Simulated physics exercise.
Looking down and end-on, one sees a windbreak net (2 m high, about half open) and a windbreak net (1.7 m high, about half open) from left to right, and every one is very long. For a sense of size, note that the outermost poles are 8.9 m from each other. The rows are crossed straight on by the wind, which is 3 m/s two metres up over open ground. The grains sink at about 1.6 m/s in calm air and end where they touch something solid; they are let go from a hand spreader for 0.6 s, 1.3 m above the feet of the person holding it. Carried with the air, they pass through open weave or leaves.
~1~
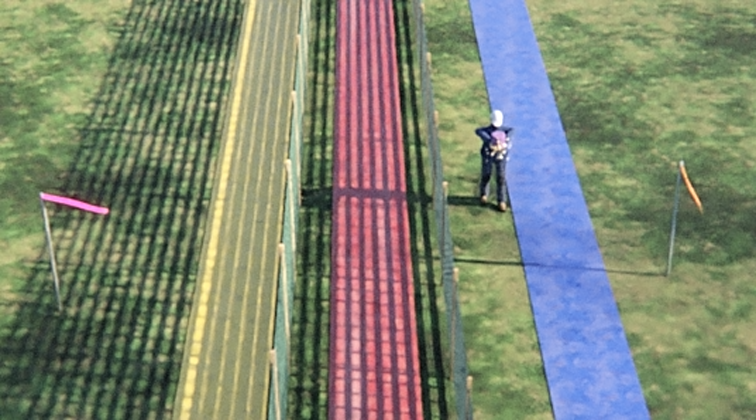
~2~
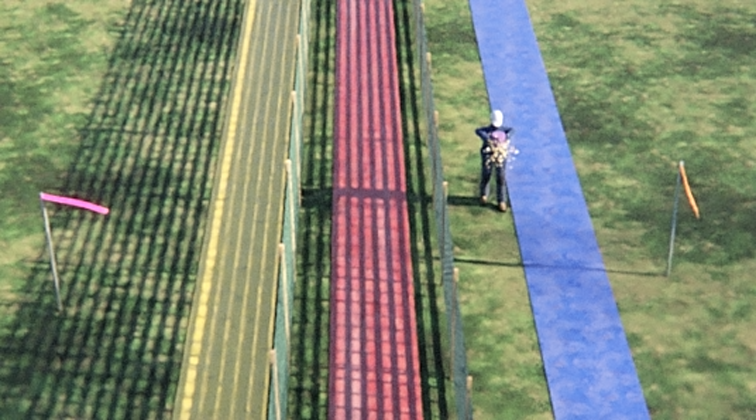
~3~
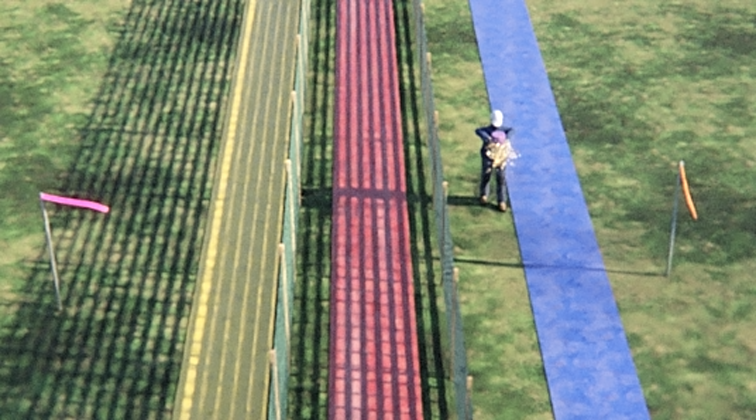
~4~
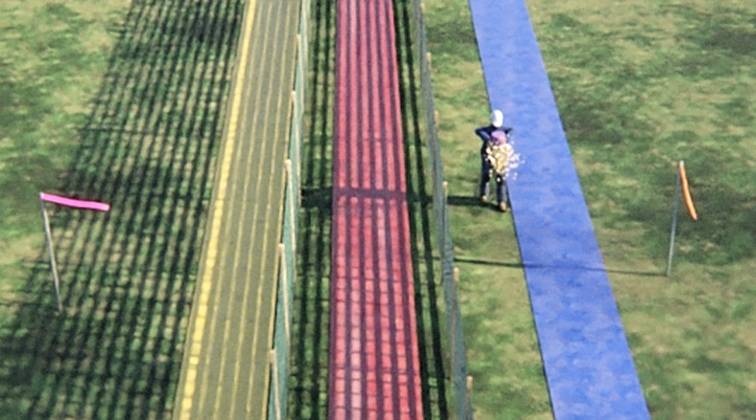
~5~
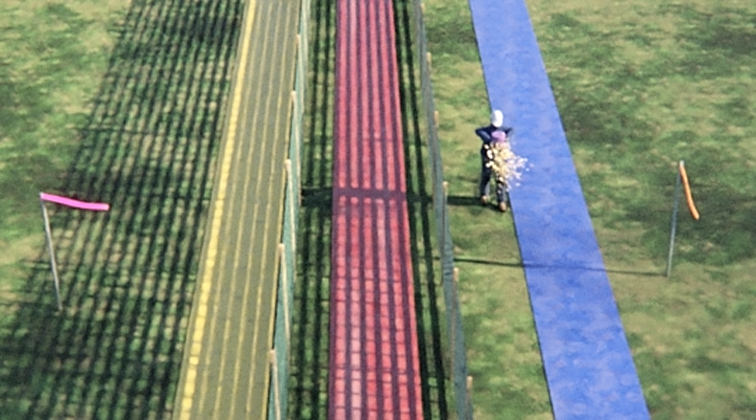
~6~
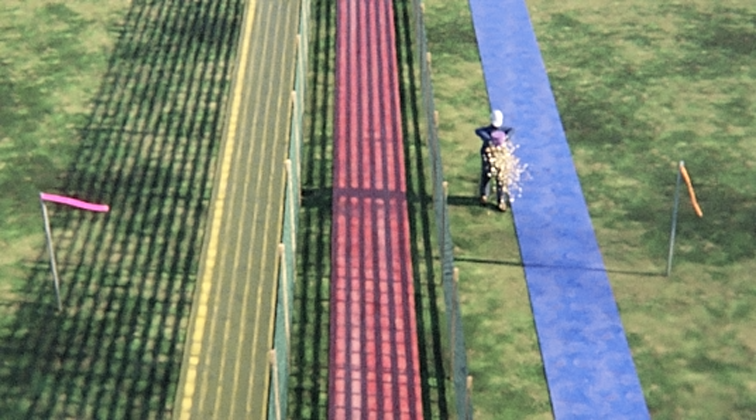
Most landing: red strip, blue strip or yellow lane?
It is blue that catches most.
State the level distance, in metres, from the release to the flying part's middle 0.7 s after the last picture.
0.5 metres.
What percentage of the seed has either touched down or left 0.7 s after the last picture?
It comes to around 40 per cent.
Then, 0.7 s after the last picture, 58 % is in the air or yet to come; 0 % lies on the red strip, 34 % on the blue strip and 0 % on the yellow lane; the middle of what still flies is 0.4 m above the low ground, near (524, 200).
Then, 1.5 s after the last picture, 5 % is in the air or yet to come; 0 % lies on the red strip, 82 % on the blue strip and 0 % on the yellow lane.
Then, 3.0 s after the last picture, 0 % is in the air or yet to come; 0 % lies on the red strip, 86 % on the blue strip and 0 % on the yellow lane.
Then, 7.5 s after the last picture, 0 % is in the air or yet to come; 0 % lies on the red strip, 86 % on the blue strip and 0 % on the yellow lane.
Then, 44.5 s after the last picture, 0 % is in the air or yet to come; 0 % lies on the red strip, 86 % on the blue strip and 0 % on the yellow lane.
